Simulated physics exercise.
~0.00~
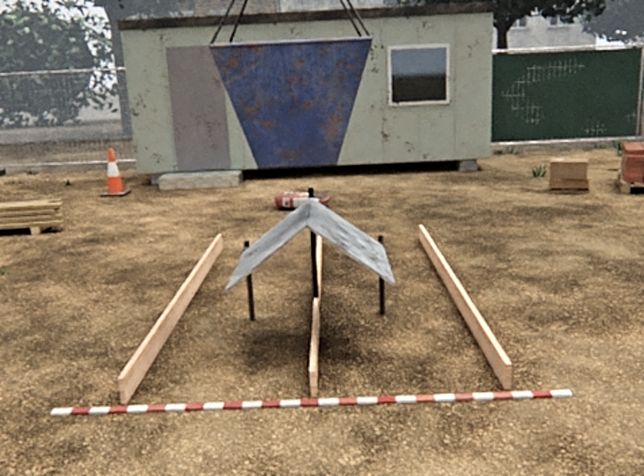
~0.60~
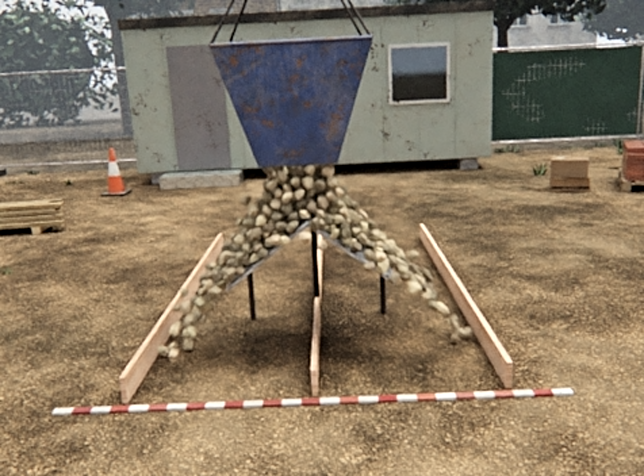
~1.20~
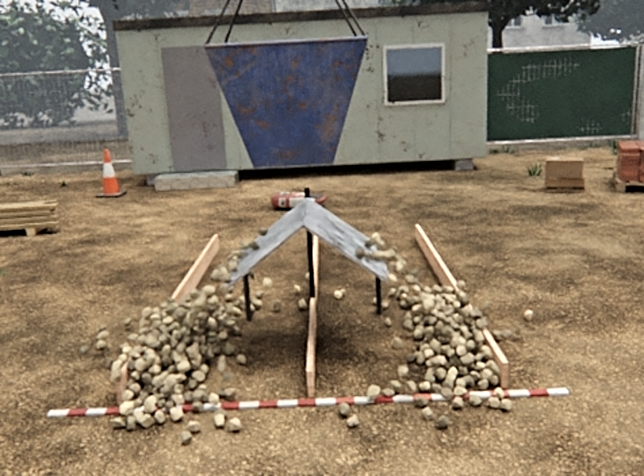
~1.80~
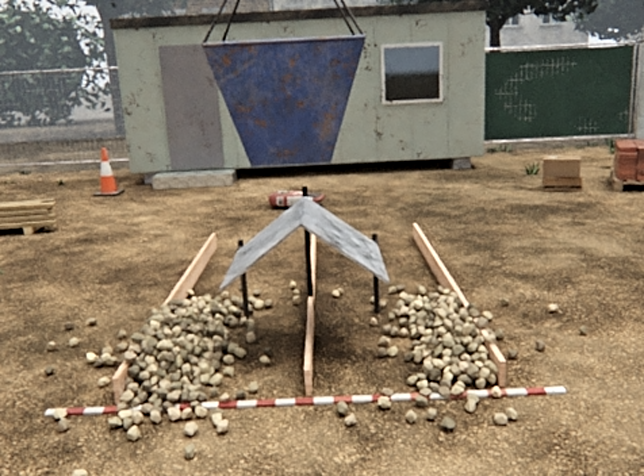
The video shows a blue skip hanging above a fixed, peaked steel sheet on a building site as rounded stones pour from it, slide down both slopes and settle in two heaps between wooden boards, the left somewhat larger, with a few stones scattered outside.
